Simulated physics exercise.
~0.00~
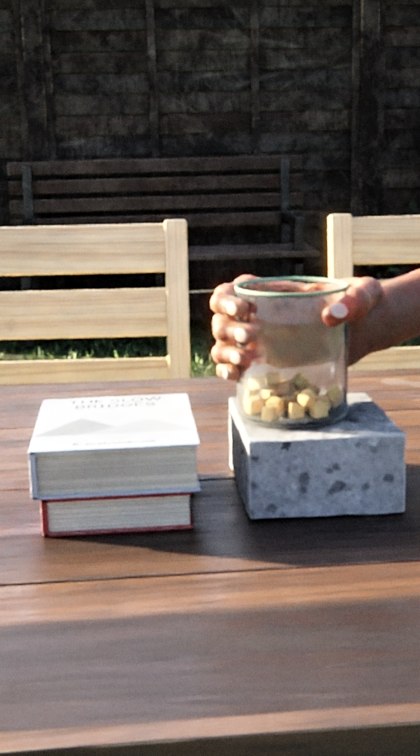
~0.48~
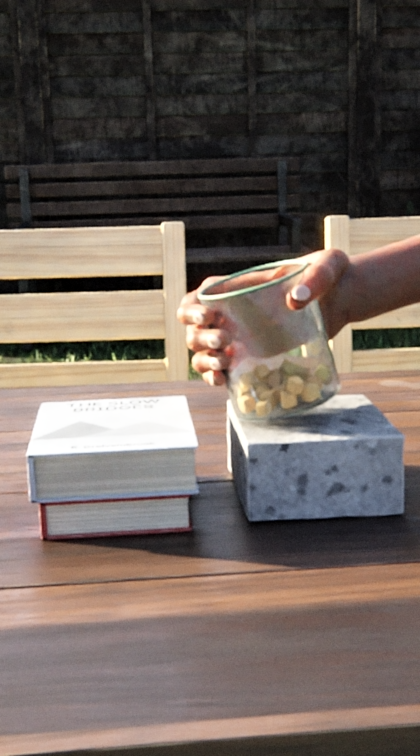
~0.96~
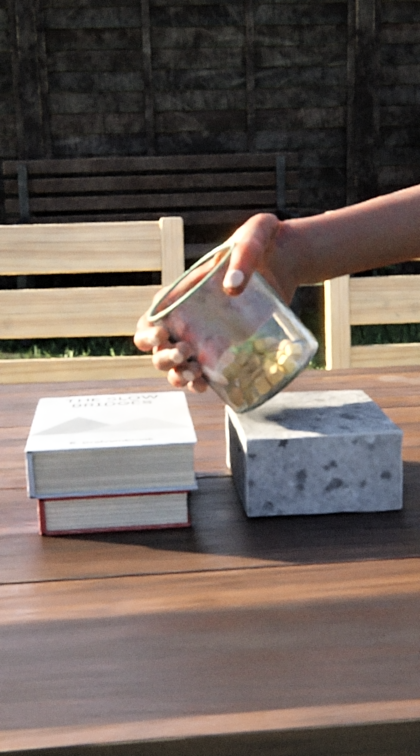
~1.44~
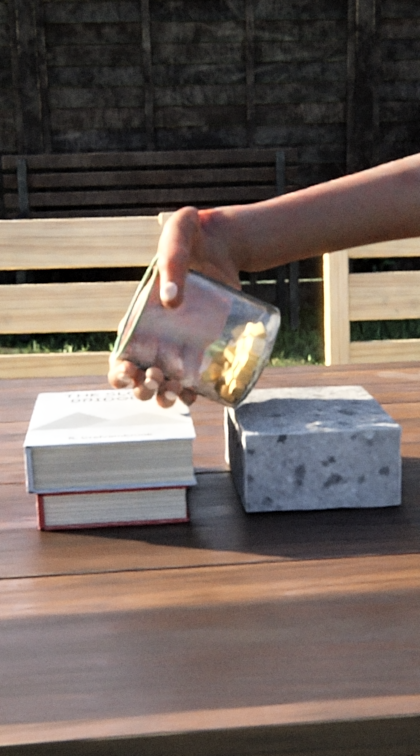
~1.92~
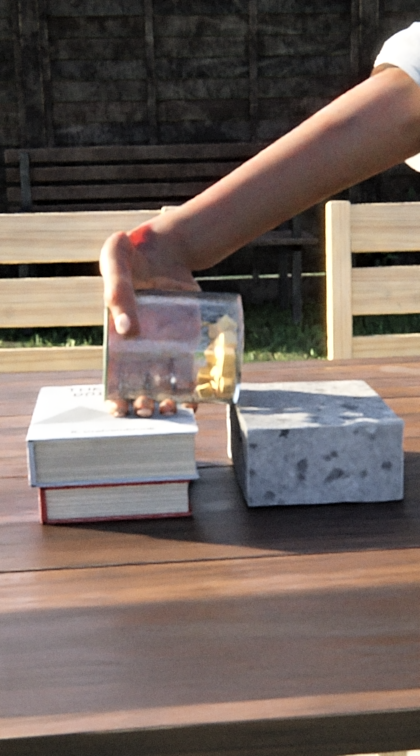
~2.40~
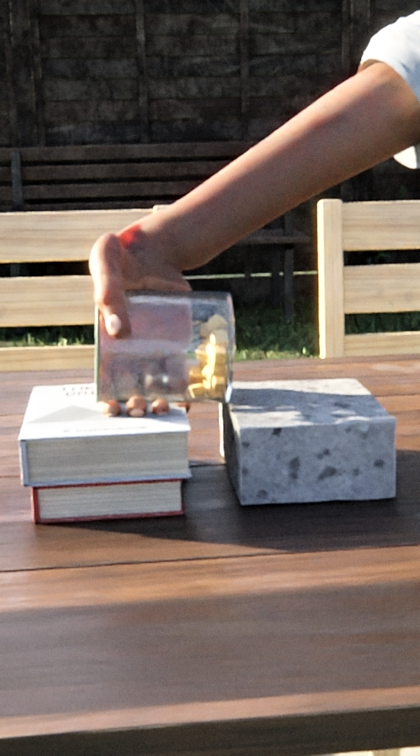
A hand grips a clear glass tub partly filled with small yellowish cubes, standing upright on a speckled grey stone block at the right of a brown wooden table. Seen from the front in a slightly swaying view, the sunlit outdoor table also holds two stacked books at left, white above red, with pale chairs, a dark bench and a fence behind. The hand lifts the tub and tips it leftward, and the cubes slide together inside. It lowers the tub nearly flat against the books, where it rests with every cube still inside, the hand still holding it.
